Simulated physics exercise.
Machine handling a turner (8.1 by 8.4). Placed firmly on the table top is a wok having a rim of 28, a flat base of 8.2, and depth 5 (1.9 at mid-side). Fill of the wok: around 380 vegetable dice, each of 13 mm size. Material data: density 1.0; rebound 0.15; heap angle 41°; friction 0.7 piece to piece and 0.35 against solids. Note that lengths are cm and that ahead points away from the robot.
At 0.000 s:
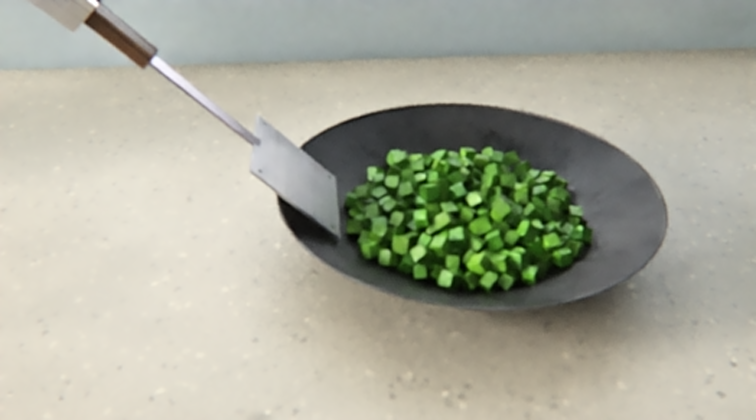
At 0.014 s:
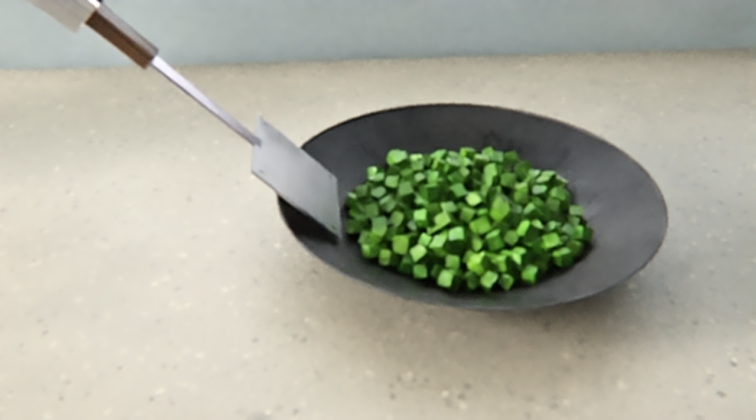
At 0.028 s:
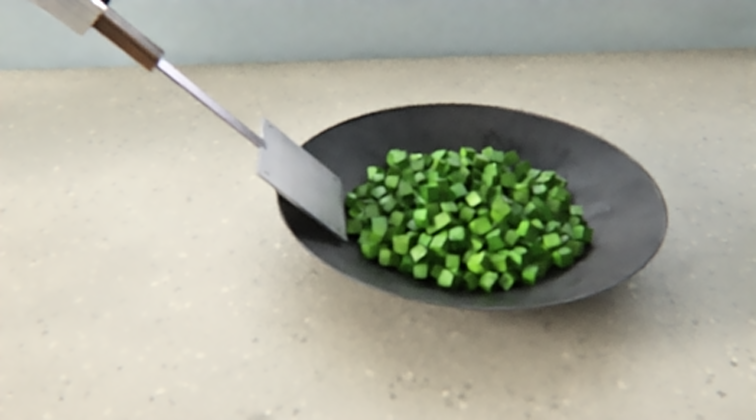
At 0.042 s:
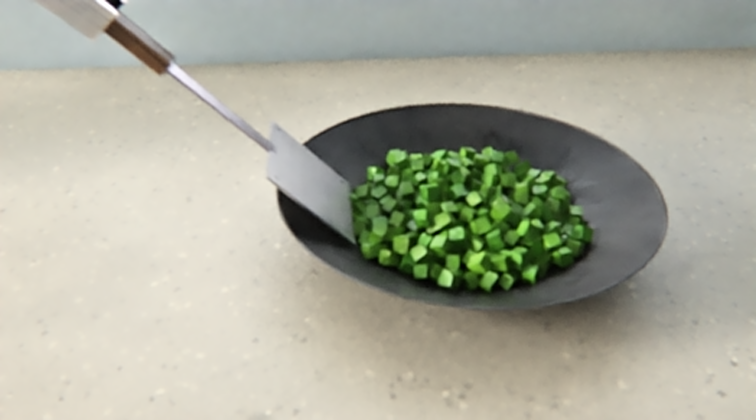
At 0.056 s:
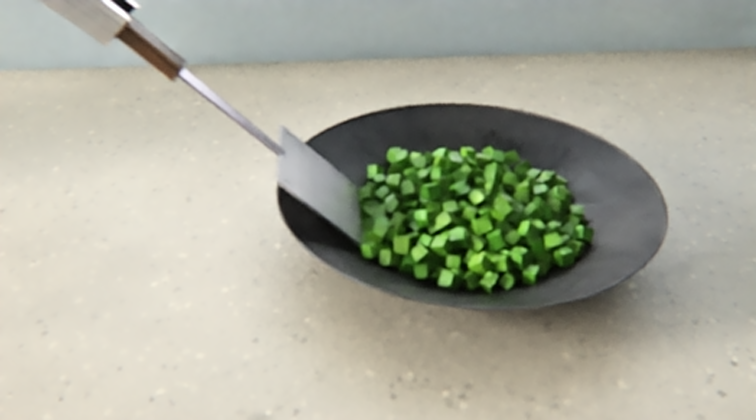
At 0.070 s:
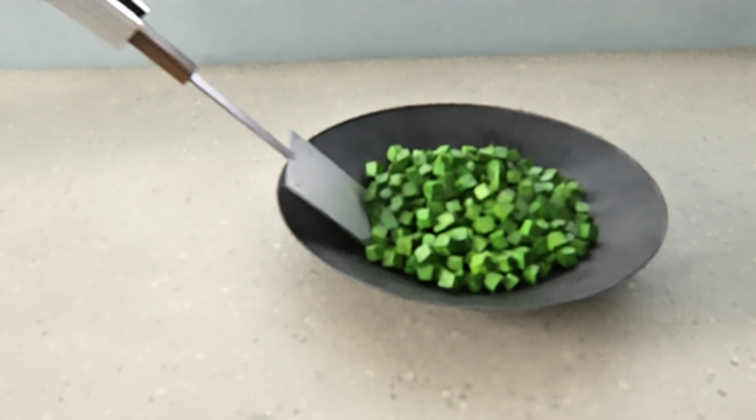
On a speckled tabletop, a metal turner sliding slightly rightward into a dark wok, nudging the left edge of heaped green vegetable dice.
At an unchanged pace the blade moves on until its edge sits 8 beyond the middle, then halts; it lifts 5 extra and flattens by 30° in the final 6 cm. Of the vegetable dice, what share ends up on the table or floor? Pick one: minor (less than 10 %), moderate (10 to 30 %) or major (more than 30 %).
Moderate.
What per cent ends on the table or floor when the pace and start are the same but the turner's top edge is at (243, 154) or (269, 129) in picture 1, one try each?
Close to 20 and 25 percent respectively.
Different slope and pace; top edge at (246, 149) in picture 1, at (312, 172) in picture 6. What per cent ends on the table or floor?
Close to 40 in a hundred.
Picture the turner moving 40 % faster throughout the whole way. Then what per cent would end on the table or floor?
In that case, around 25 per cent would end on the table or floor.
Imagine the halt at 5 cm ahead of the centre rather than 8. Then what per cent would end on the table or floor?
Then about 5 per cent.
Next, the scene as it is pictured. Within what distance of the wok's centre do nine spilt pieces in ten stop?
I reckon it's some 20 centimetres.
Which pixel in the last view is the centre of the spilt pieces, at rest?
It ends up around (689, 232).
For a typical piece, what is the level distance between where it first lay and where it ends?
The answer is about 9 cm.
By 0.19 s, sloping 46°, highest piece 7 above the table; 377 in the wok.
By 0.32 s, sloping 35°, highest piece 8 above the table; 343 in the wok, 5 on the table or floor, 29 on the blade or in flight.
By 0.58 s, sloping 16°, highest piece 8 above the table; 294 in the wok, 78 on the table or floor, 5 on the blade or in flight.
By 1.63 s, sloping 16°, highest piece 8 above the table; 292 in the wok, 85 on the table or floor.
Final count, 292 in the wok, 85 on the table or floor. That is 23 % on the table or floor.
